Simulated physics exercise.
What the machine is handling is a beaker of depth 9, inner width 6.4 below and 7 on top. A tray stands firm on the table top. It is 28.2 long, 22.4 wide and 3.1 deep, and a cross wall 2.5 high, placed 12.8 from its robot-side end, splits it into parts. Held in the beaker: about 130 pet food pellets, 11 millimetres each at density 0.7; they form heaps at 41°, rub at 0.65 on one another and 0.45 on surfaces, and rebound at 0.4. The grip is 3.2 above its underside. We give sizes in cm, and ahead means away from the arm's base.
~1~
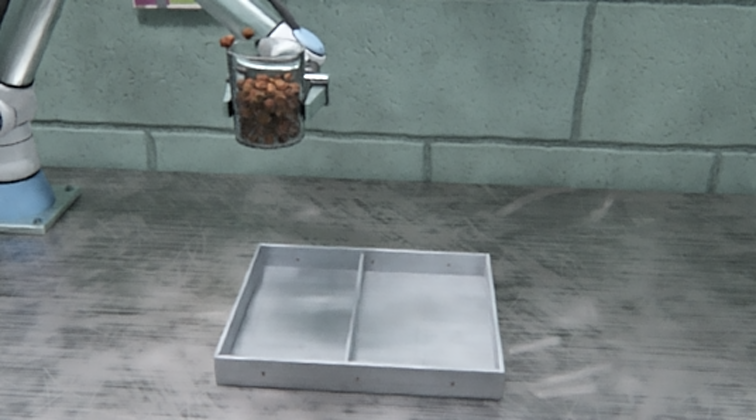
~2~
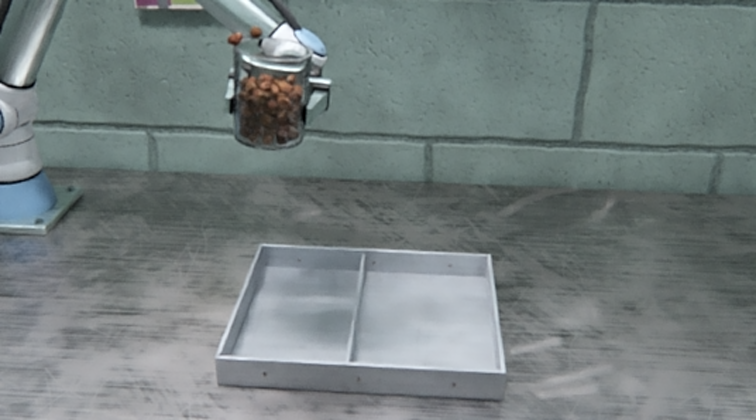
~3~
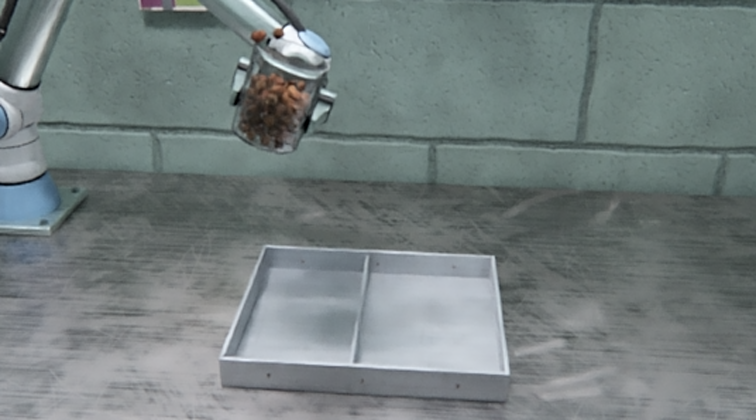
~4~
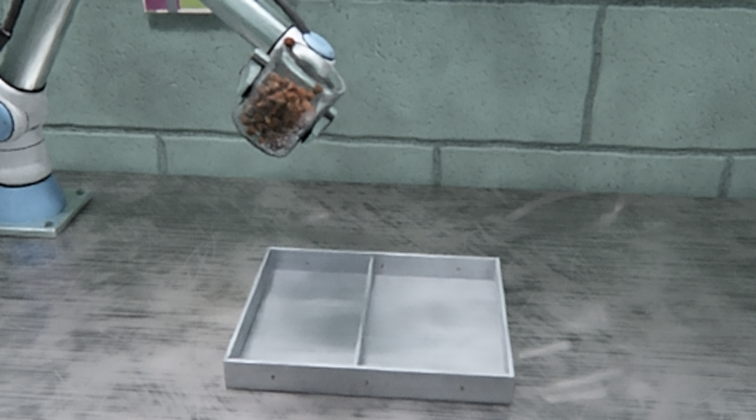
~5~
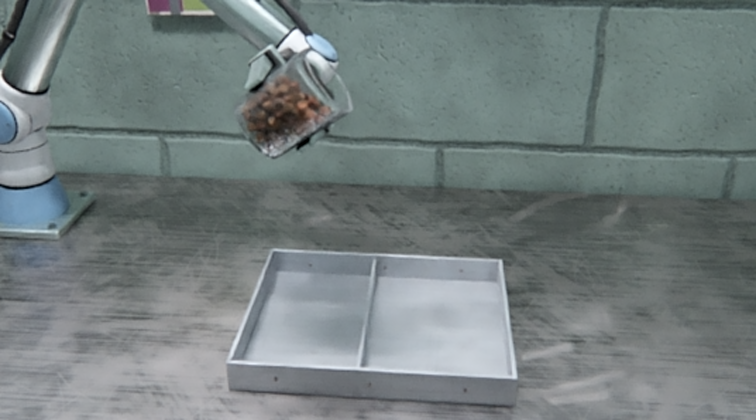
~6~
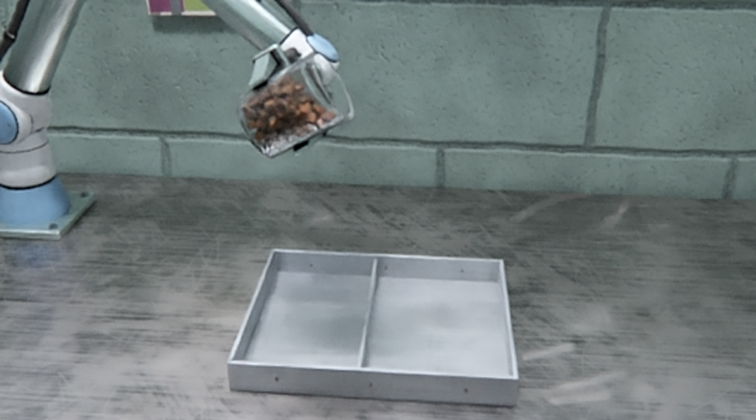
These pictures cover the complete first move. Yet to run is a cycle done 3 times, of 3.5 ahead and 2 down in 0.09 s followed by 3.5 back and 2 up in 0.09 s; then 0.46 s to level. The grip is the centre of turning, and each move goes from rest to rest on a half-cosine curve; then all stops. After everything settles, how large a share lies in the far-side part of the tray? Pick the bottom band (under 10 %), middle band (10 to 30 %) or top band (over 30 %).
Bottom band.
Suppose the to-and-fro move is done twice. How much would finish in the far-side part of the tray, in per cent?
0 per cent.
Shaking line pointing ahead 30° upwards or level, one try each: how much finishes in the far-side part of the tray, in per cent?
I'd say close to 40 percent for the first and close to 15 percent for the second.
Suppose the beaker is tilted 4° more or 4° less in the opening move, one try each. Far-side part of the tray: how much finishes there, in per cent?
5 and 0 %.
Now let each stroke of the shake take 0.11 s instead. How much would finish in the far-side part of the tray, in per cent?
The share would be near 0 %.
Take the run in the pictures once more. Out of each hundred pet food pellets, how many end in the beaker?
End share: Around 95 per cent.
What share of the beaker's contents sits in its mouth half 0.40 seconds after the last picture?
Something like 25 percent sits in that half.
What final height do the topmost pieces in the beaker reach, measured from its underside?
I'd say close to 7.5 cm.
Then, 0.40 s after the last picture, tilted 59° forward, highest piece 29 above the table; 126 in the beaker, 2 in the far-side part, 2 in flight or on a rim.
Then, 0.80 s after the last picture, tilted 24° forward, highest piece 29 above the table; 122 in the beaker, 6 in the far-side part, 2 on the table or floor.
Then, 1.20 s after the last picture, level, highest piece 30 above the table; 122 in the beaker, 5 in the far-side part, 3 on the table or floor.
Then, 2.25 s after the last picture, level, highest piece 30 above the table; 122 in the beaker, 5 in the far-side part, 3 on the table or floor.
Final count, 122 in the beaker, 5 in the far-side part, 3 on the table or floor. That is 4 % in the far-side part of the tray.
